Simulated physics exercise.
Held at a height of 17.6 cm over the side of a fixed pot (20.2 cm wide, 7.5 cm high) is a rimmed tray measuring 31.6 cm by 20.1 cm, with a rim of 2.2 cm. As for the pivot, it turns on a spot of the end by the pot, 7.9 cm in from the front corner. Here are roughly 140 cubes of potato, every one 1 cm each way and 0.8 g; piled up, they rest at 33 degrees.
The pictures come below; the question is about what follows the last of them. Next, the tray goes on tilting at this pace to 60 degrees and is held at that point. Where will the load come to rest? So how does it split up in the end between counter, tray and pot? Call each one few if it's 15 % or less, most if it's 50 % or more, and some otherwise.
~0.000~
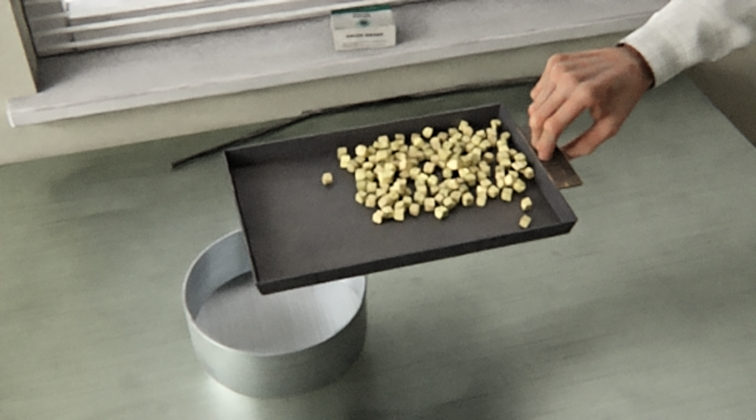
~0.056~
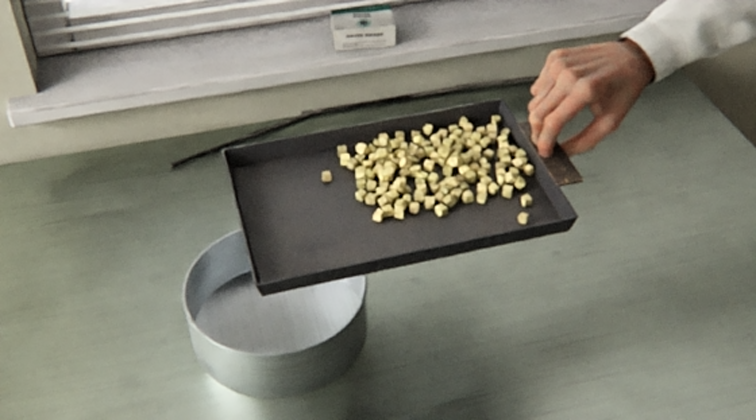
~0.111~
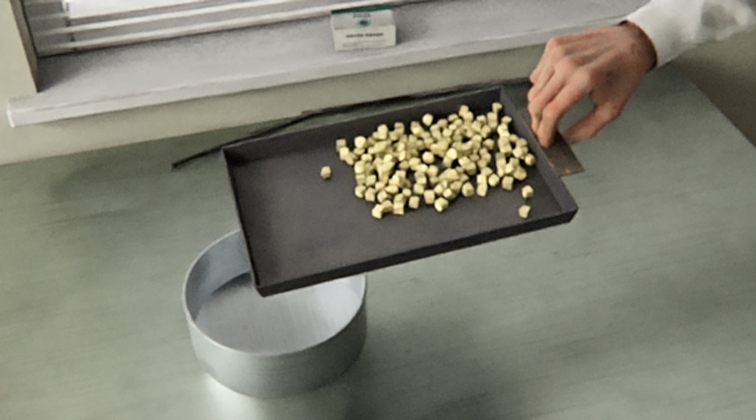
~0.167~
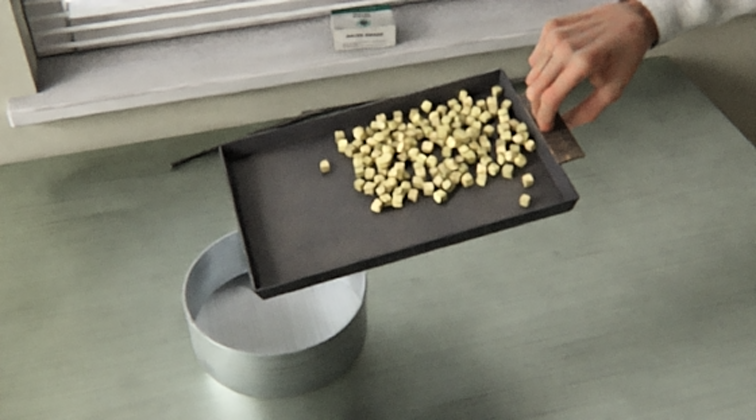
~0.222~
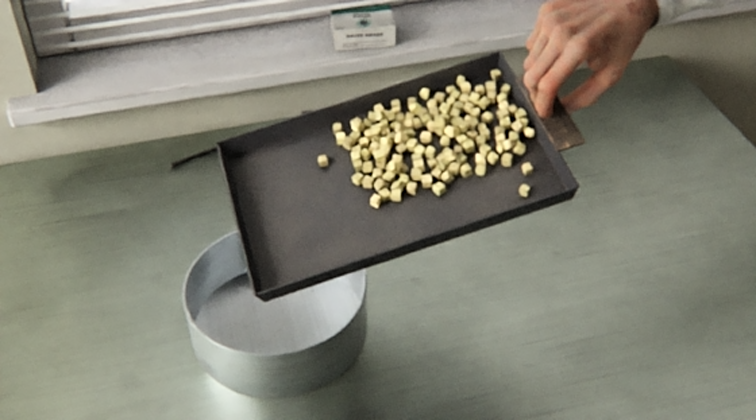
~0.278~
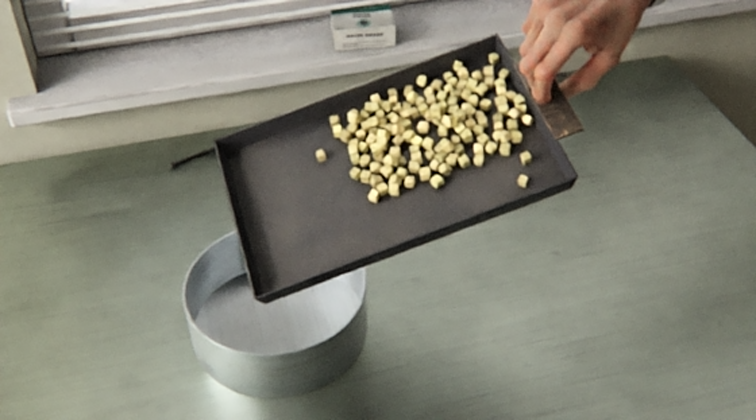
I'd say counter most, left on the tray some, pot few.
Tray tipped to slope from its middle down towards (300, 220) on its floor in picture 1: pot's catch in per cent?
That comes to around 10 per cent.
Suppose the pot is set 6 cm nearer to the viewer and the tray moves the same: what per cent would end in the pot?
With that change it comes to something like 40 in a hundred.
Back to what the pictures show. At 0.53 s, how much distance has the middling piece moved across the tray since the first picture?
Roughly 1 cm.
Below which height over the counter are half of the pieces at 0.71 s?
I'd put it near 26 cm.
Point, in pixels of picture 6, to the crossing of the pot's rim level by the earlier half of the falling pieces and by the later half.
Roughly (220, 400) to begin with, later roughly (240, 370).
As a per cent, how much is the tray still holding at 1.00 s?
About 40 per cent.
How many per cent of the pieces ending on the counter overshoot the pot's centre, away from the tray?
That comes to roughly 100 percent.
Then, at 0.53 s, tilt 39 degrees; the tray holds 100 %, the pot 0 %.
After 0.71 s, tilt 54 degrees; the tray holds 100 %, the pot 0 %.
After 1.00 s, tilt 60 degrees; the tray holds 40 %, the pot 0 %.
By 2.4 s all is still; counter 75 %, tray 25 %, pot 0 %.
